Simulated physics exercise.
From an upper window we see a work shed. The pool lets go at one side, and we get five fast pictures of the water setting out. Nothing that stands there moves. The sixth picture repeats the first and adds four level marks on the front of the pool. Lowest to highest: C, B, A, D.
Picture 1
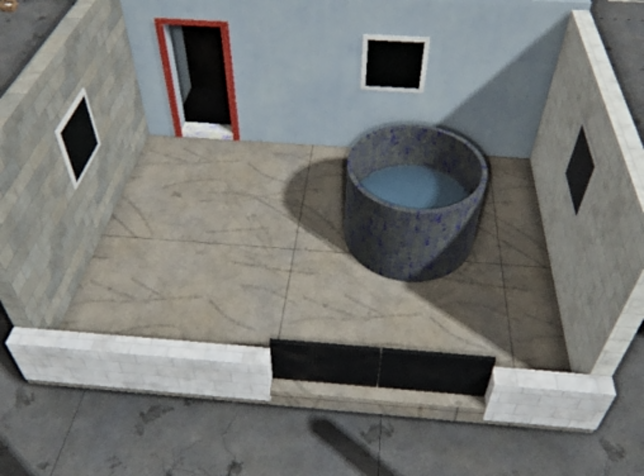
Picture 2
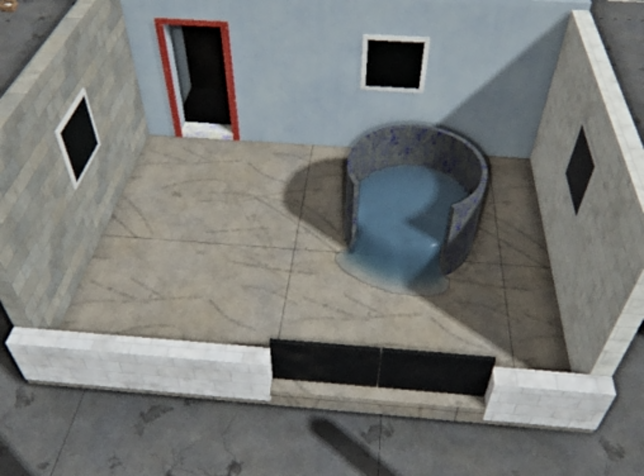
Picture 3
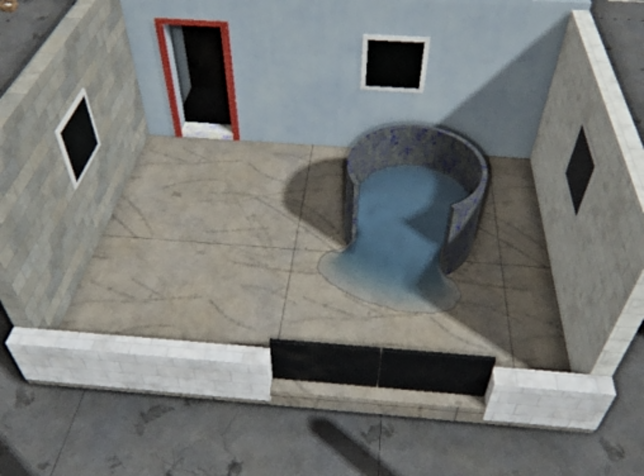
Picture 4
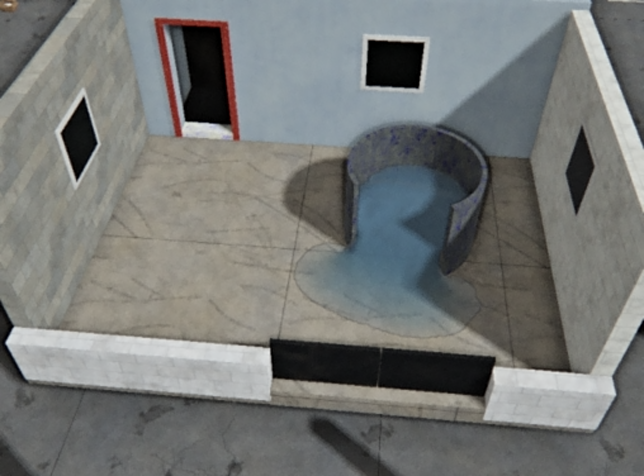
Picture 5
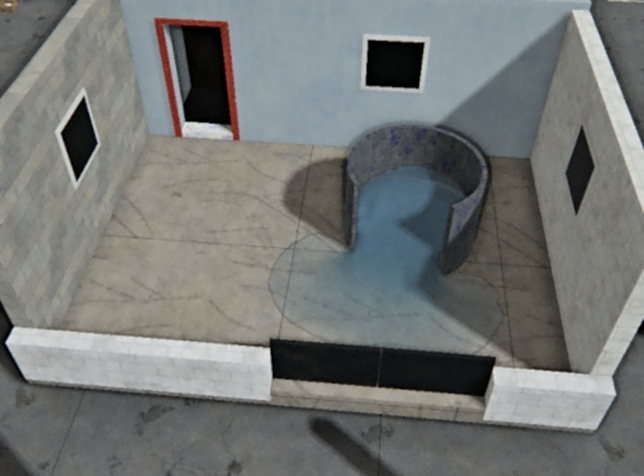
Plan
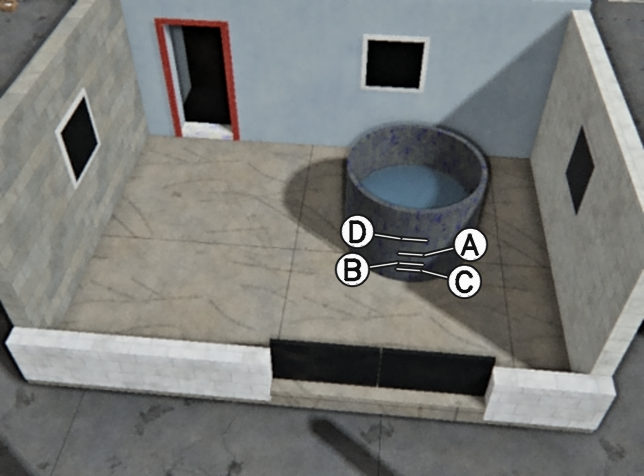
To begin with, water sits still in a round stone pool inside a walled yard with a red-framed doorway and a dark shut gate. Then the front of the pool's wall is gone and water pours through the gap, spreading forward and to the left across the tan floor in a widening, thinning sheet.
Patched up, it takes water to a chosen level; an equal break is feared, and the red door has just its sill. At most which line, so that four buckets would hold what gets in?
The limit is D.
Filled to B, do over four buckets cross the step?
No.
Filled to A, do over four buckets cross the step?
No, that is safe.
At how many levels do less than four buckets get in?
All four.
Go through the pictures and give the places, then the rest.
Water in the pool at rest, its middle at (412, 202); foot of the red doorway at (208, 138); shut gate at (381, 355), in the first frame.
Front seen at (343, 252), 2 % of the ground wet, in the second frame.
Front seen at (326, 260), 4 % of the ground wet, in the third frame.
Front seen at (302, 280), 8 % of the ground wet, in the fourth frame.
Front seen at (275, 284), 15 % of the ground wet, in the fifth frame.
On the marked copy, A at (411, 254); B at (410, 263); C at (409, 269); D at (413, 239); from the bottom up C, B, A, D.
Choosing A, nothing gets over.
Choosing B, nothing gets over.
Choosing C, nothing gets over.
Choosing D, a bucket or two gets in.
